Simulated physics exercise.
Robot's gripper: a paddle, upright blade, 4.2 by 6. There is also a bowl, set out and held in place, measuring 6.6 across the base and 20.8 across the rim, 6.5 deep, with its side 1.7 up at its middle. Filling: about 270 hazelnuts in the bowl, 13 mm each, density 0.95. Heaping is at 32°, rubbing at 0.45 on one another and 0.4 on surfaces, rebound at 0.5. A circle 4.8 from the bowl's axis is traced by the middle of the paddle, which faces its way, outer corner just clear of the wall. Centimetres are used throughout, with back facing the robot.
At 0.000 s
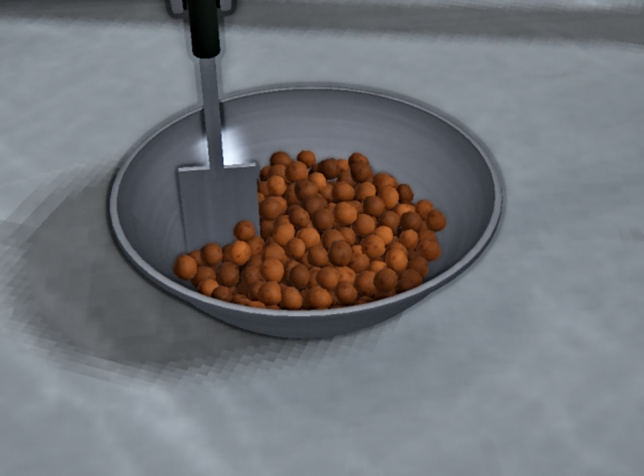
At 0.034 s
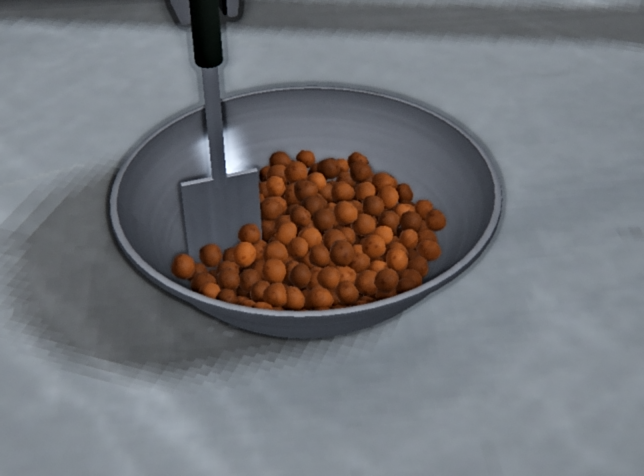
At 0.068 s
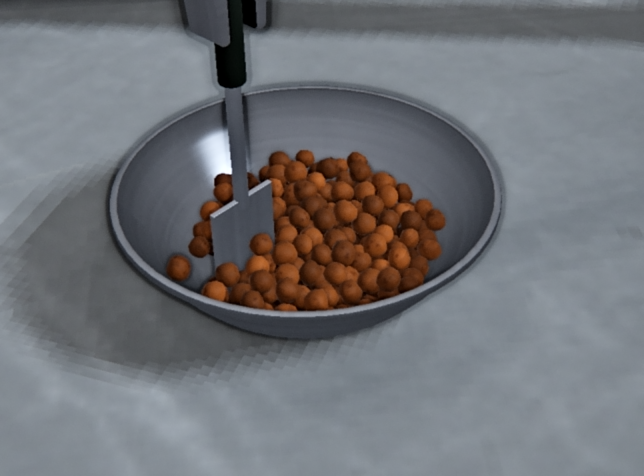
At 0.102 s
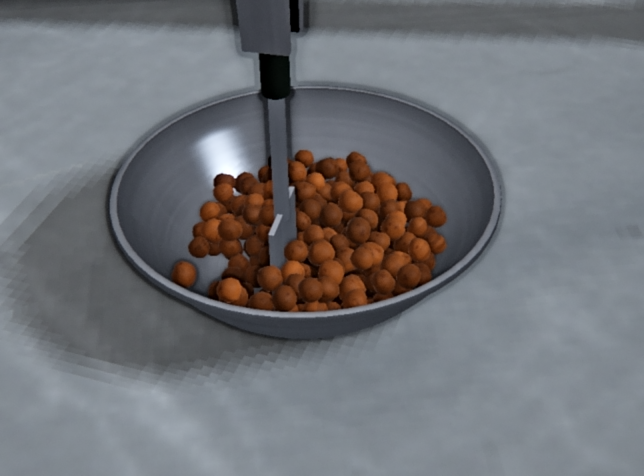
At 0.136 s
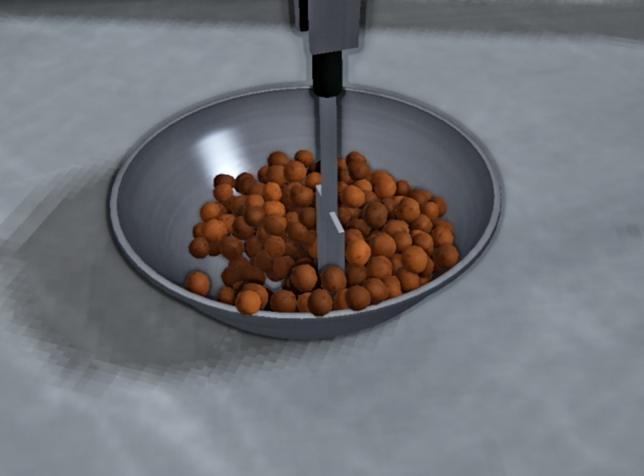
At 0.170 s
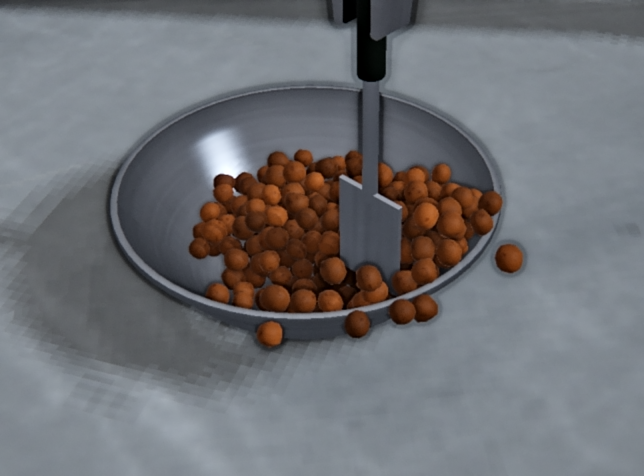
A gripper sweeps a paddle rightward through brown balls in a bowl, pushing several out.
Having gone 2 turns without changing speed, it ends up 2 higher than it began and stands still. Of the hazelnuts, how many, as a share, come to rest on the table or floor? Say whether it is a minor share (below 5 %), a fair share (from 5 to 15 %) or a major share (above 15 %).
A major share.
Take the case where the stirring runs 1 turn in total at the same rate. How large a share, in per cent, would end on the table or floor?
I'd expect around 20 per cent.
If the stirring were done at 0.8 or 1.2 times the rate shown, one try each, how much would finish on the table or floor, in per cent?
15 % and 35 %.
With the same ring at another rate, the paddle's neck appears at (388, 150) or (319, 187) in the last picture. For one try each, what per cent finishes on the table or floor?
Around 30 and 10 per cent respectively.
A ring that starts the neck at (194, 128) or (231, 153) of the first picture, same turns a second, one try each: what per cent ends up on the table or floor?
I'd put it at around 15 and 20 percent.
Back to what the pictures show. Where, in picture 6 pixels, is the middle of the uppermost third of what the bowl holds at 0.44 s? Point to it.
I'd put it at around (208, 218).
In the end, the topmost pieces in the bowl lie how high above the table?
I'd say close to 5.0 centimetres.
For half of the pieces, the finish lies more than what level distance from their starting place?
I'd put it at roughly 8 centimetres.
By 0.44 s, 359° round, highest piece 9 above the table; 219 in the bowl, 33 on the table or floor, 16 in flight or on the tool.
By 0.70 s, 228° round, highest piece 7 above the table; 209 in the bowl, 57 on the table or floor, 2 in flight or on the tool.
By 1.03 s, 0° round, highest piece 5 above the table; 209 in the bowl, 59 on the table or floor.
By 1.73 s, 0° round, highest piece 5 above the table; 209 in the bowl, 59 on the table or floor.
Final count, 209 in the bowl, 59 on the table or floor. That is 22 % on the table or floor.
